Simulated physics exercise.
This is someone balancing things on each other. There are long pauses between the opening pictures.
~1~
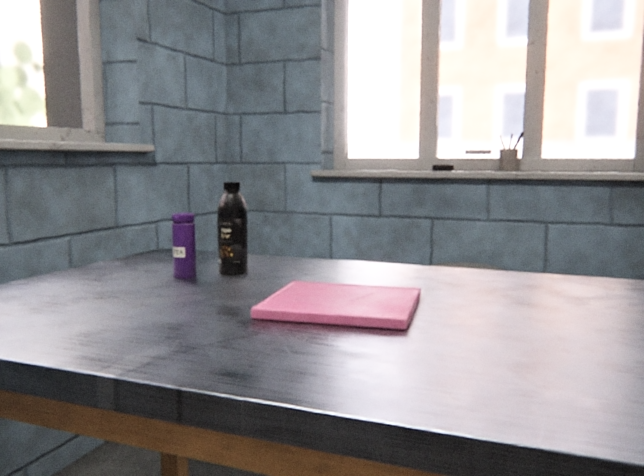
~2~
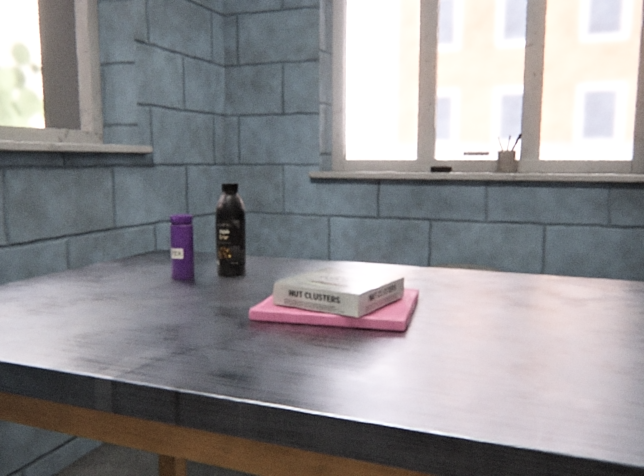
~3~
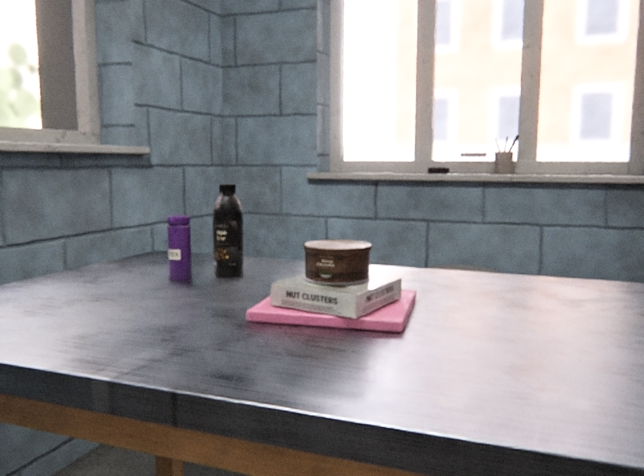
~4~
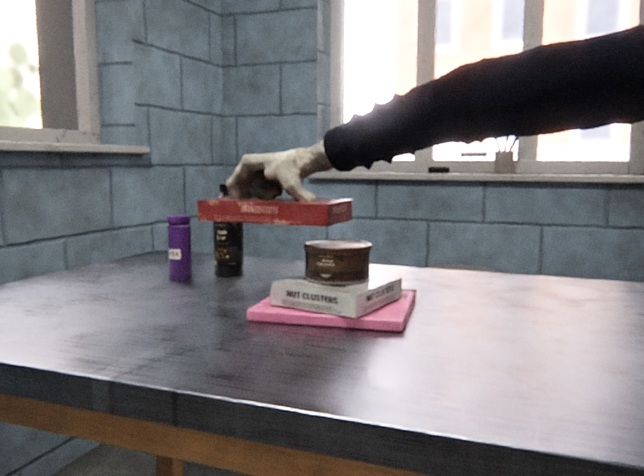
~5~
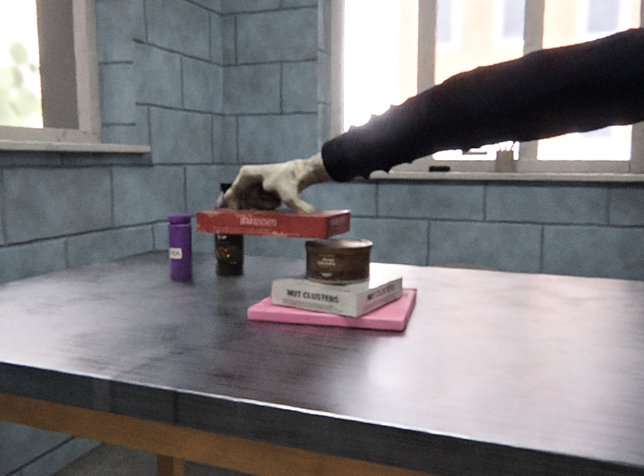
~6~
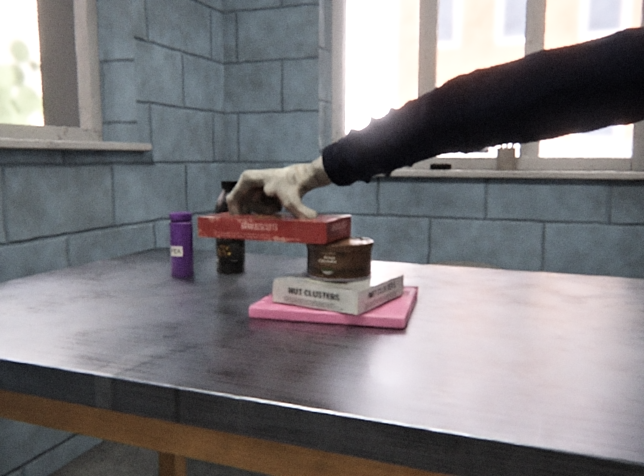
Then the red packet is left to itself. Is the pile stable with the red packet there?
The pile gives way.
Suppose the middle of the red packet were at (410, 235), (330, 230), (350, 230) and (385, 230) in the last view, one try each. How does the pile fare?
First, it comes apart; second, it keeps its balance; third, it stays up; fourth, it gives way.
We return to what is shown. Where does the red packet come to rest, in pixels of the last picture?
At about (277, 252).
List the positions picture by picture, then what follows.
In the first picture, the last thing is not in view yet; pink tray (342, 302).
In the second picture, the last thing is not in view yet; purple shaker (182, 247).
In the third picture, the last thing is not in view yet; black bottle (228, 230).
The fourth picture shows coming down; red packet (275, 210); brown tub (338, 261).
The fifth picture shows coming down; red packet (274, 222); white packet (339, 290).
The sixth picture shows in place under the hand; red packet (275, 226); pink tray (340, 301).
Then, 0.20 s later than the last frame, red packet tilted by 20° near (274, 239).
Then, 0.40 s later than the last frame, red packet now fallen.
When it is over, fallen, red packet; the other 5 as before. End places, in pixels of the last picture, red packet near (277, 252). The pile loses its balance.
